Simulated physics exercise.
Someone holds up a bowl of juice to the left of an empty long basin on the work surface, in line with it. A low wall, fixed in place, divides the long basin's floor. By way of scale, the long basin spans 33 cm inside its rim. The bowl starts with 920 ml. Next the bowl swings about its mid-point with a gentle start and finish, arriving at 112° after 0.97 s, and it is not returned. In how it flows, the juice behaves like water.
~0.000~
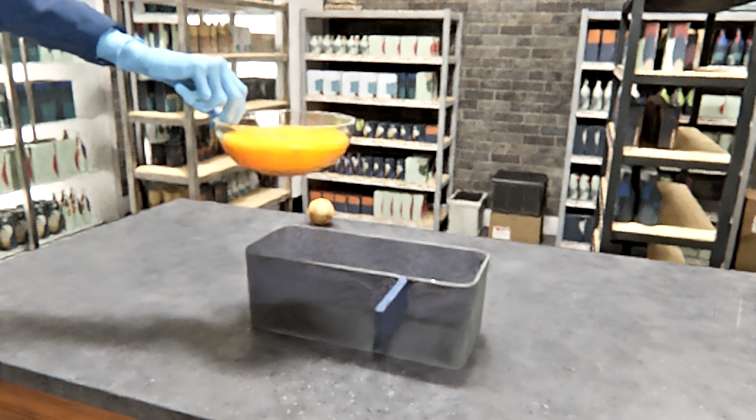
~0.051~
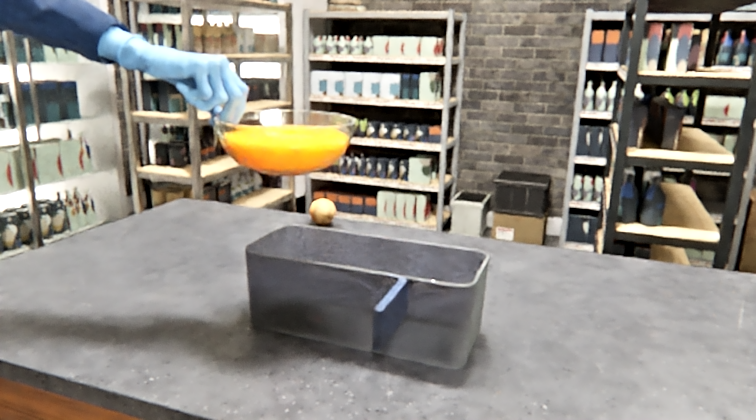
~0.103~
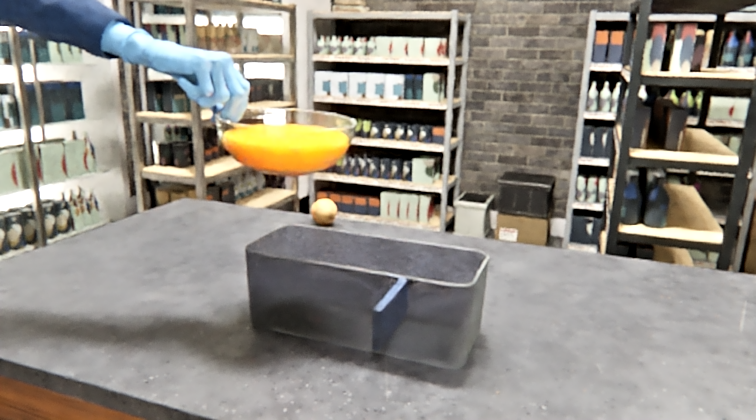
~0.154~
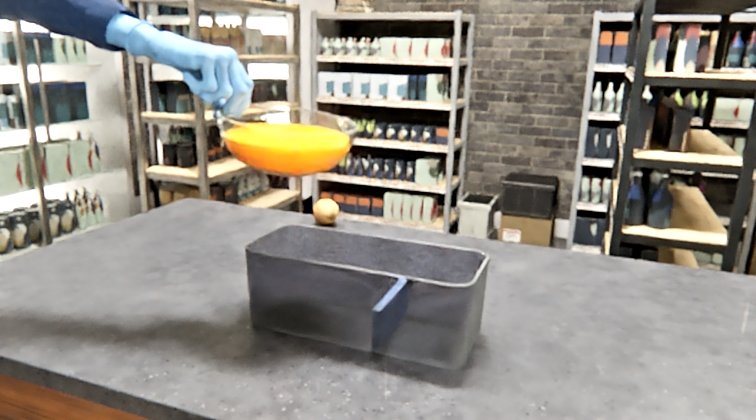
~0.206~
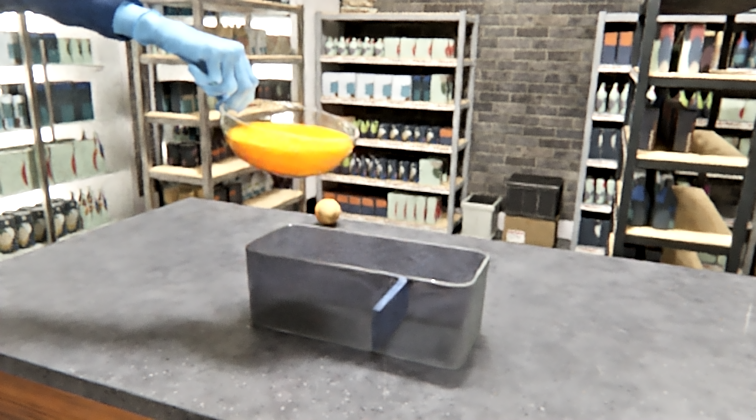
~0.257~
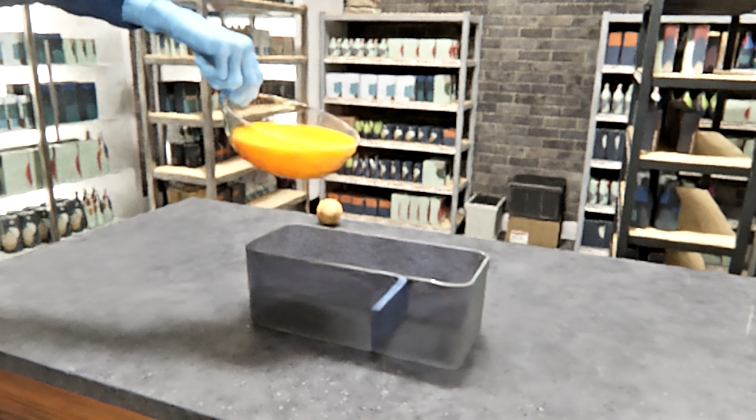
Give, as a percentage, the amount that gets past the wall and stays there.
Past the wall: About 24 %.
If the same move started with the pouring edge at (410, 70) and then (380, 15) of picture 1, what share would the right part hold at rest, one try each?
About 70 %, then about 65 %.
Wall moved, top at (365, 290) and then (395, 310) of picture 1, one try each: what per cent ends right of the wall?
The first try gives 60 percent and the second 30 percent.
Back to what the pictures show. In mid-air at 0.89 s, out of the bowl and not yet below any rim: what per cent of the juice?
Airborne fraction: Approx. 7 %.
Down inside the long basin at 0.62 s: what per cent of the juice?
About 36%.
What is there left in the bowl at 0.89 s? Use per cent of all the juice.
0 in a hundred, give or take.
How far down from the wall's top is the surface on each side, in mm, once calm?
It's around 36 mm on the left side and around 46 mm on the right side.
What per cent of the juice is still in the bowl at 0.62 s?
About 20 percent.
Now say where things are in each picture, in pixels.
In the first frame, it leans 0°; its right rim is at (349, 125); the juice meets the walls at (234, 130) and (346, 140); the long basin's rim runs from (266, 238) to (482, 270); the wall's top is at (393, 294).
In the second frame, it leans 1°; its right rim is at (349, 126); the juice meets the walls at (235, 129) and (346, 140).
In the third frame, it leans 3°; its right rim is at (350, 128); the juice meets the walls at (236, 128) and (346, 142).
In the fourth frame, it leans 7°; its right rim is at (351, 133); the juice meets the walls at (237, 126) and (347, 143).
In the fifth frame, it leans 12°; its right rim is at (352, 139); the juice meets the walls at (240, 125) and (349, 144).
In the sixth frame, it leans 18°; its right rim is at (352, 147); the juice meets the walls at (243, 126) and (353, 145).
Then, 0.62 s in, the tilt is 80° and 19 per cent is still to pour, 19 is left of the wall and 17 right of it.
Then, 0.89 s in, the tilt is 110° and 0 per cent is still to pour, 65 is left of the wall and 23 right of it.
Then, 1.17 s in, the tilt is 112° and 0 per cent is still to pour, 67 is left of the wall and 24 right of it.
Then, 1.47 s in, the tilt is 112° and 0 per cent is still to pour, 67 is left of the wall and 24 right of it.
Finally, 67 per cent lies left of the wall, 24 right of it and 10 outside.
